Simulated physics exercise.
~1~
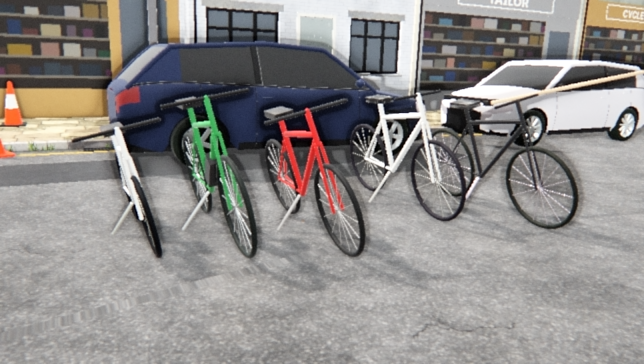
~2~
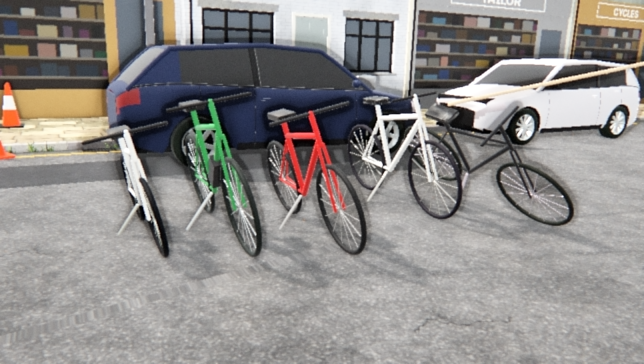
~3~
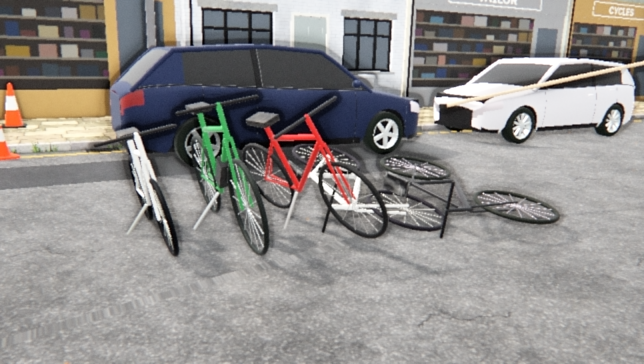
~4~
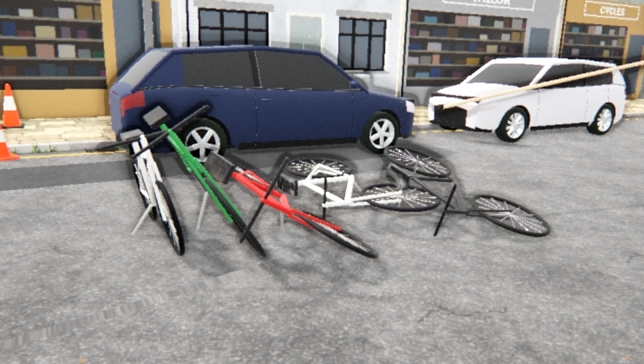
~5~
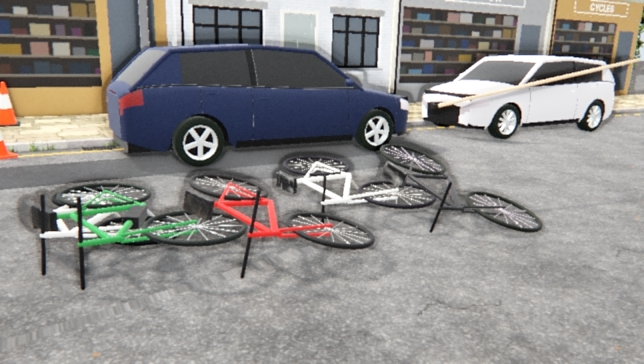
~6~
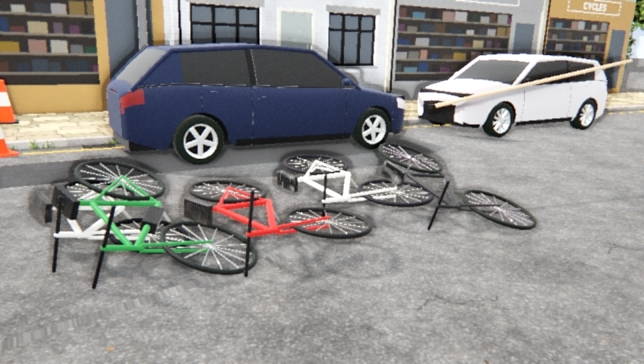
Five parked bicycles topple one after another from right to left until all lie flat.
